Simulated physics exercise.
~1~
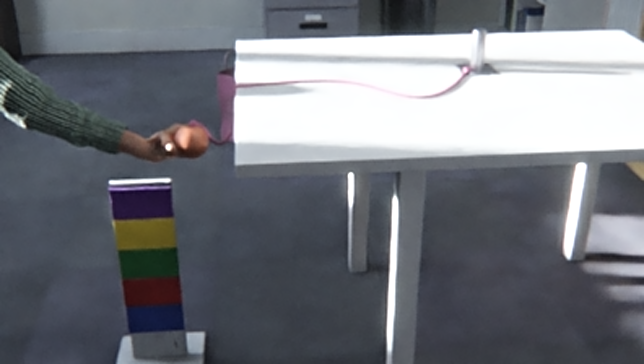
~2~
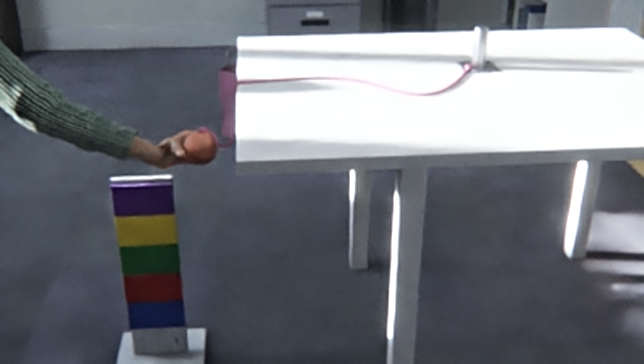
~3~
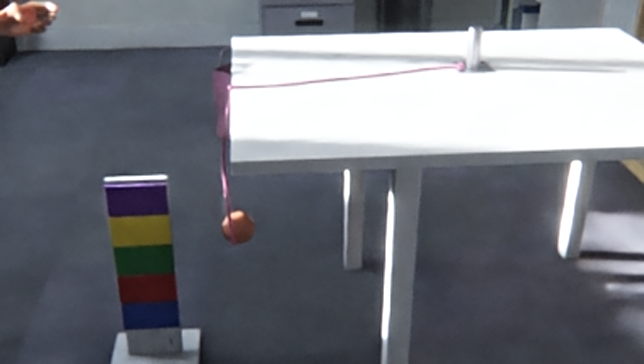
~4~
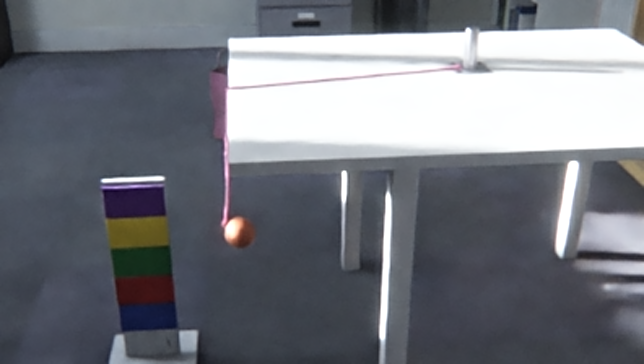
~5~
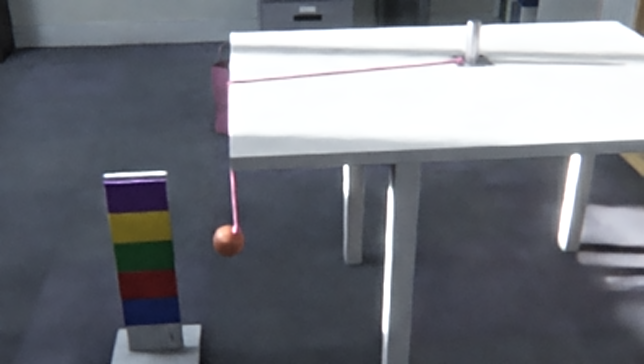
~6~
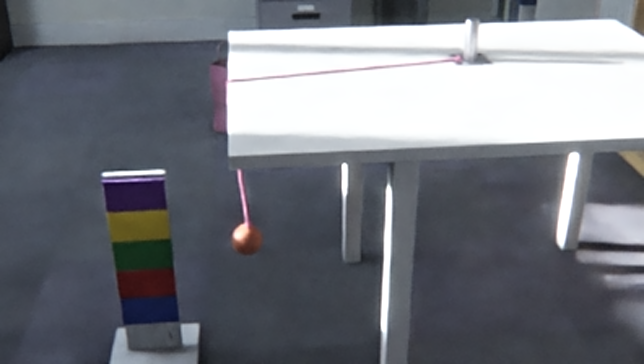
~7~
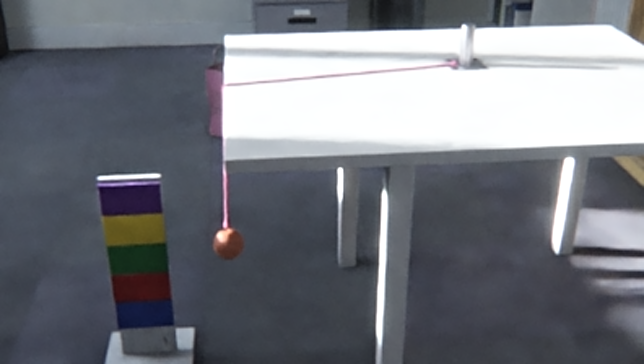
At a white desk, a hand releasing an orange ball on a pink cord, which drops, sways slightly and hangs level with green.
